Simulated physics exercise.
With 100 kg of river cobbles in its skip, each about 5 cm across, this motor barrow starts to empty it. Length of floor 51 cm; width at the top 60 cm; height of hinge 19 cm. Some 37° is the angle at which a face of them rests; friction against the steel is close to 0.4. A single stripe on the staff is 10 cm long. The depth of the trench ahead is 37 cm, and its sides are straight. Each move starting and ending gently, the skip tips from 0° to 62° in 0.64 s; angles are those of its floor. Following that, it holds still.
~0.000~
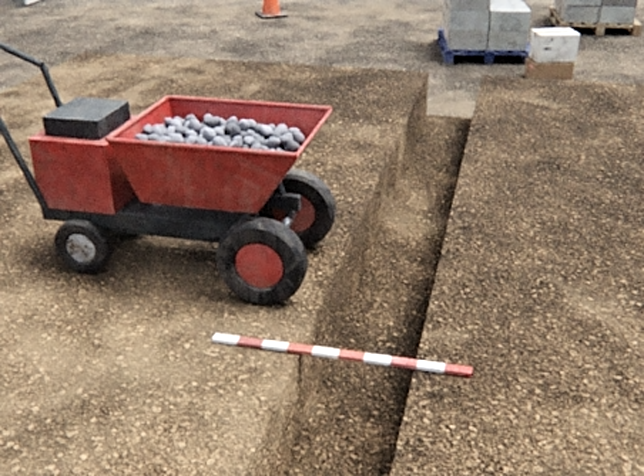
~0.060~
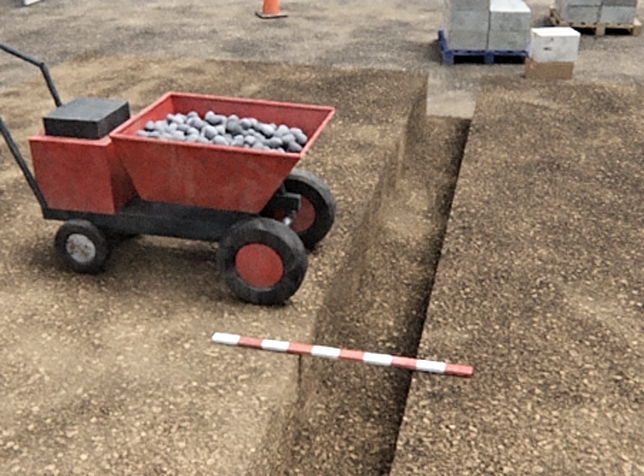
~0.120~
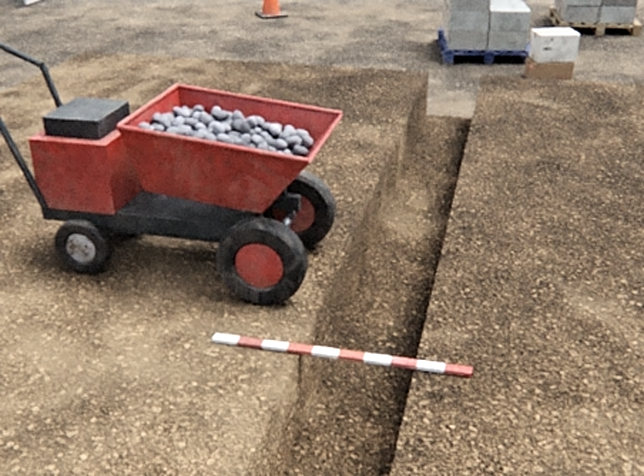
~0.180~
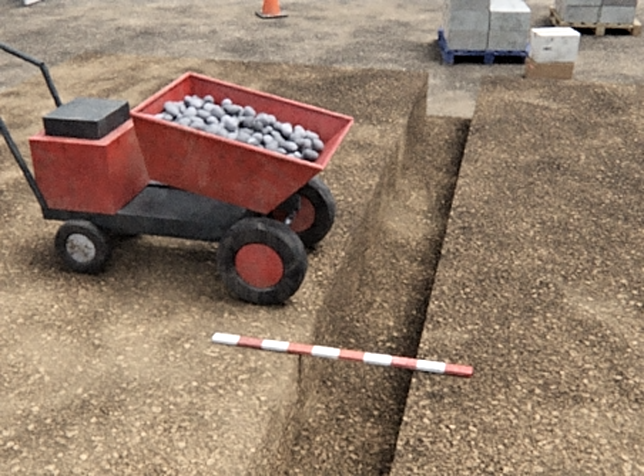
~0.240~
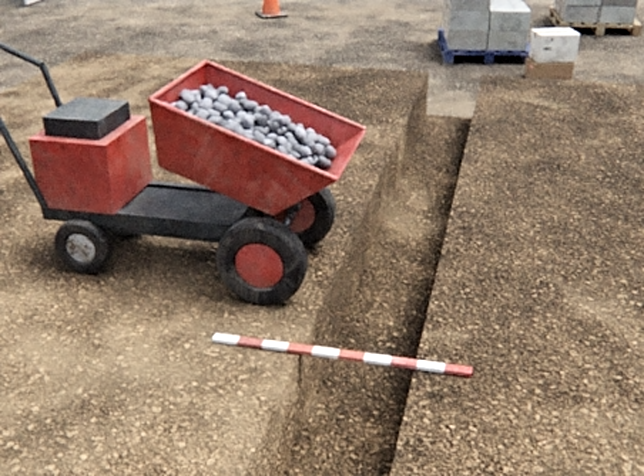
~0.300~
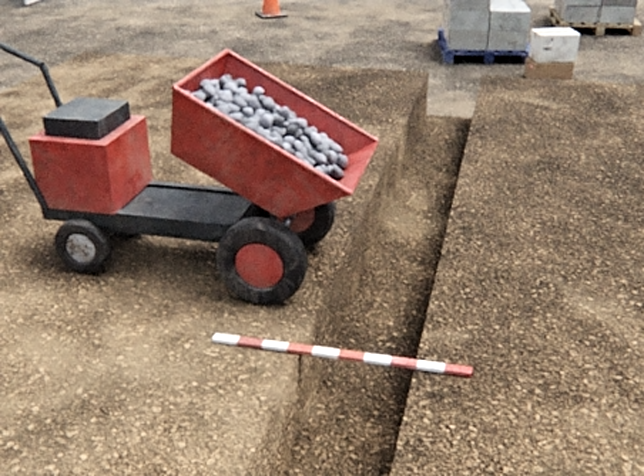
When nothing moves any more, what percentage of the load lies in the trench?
30 %.
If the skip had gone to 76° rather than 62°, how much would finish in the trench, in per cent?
Expect roughly 40 per cent.
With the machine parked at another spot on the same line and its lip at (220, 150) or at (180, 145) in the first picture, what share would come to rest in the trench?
Some 65 and some 50 per cent, in that order.
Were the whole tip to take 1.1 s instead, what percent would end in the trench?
Roughly 40 per cent.
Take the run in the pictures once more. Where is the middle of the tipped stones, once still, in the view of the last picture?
In the last view, about (453, 288).
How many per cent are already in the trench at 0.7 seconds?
Something like 5 in a hundred.
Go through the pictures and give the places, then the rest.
The skip is at 0°, its lip at (296, 156); the top of the load is at (233, 126), in the first picture.
Lip at (300, 157), floor tilted 2°, highest stones at (223, 124); the stones move at 0.3 m/s on average, in the second picture.
Lip at (309, 161), floor tilted 6°, highest stones at (211, 118); the stones move at 0.7 m/s on average, in the third picture.
Lip at (322, 169), floor tilted 12°, highest stones at (202, 108); the stones move at 0.9 m/s on average, in the fourth picture.
The skip is at 20°, its lip at (336, 180); the top of the load is at (205, 97); the stones move at 1.1 m/s on average, in the fifth picture.
The skip is at 28°, its lip at (351, 193); the top of the load is at (222, 87); the stones move at 1.2 m/s on average, in the sixth picture.
After 0.5 s the floor is at 52°; 100 % in the skip; the foremost stones are at (366, 203).
After 0.7 s the floor is at 62°; 89 % in the skip, 7 % in the trench, 4 % past the trench; the foremost stones are at (448, 266).
After 1.1 s the floor is at 62°; 49 % in the skip, 12 % in the trench, 39 % past the trench; the foremost stones are at (601, 323).
After 3.0 s the floor is at 62°; 30 % in the skip, 30 % in the trench, 39 % past the trench; the foremost stones are past the picture's edge.
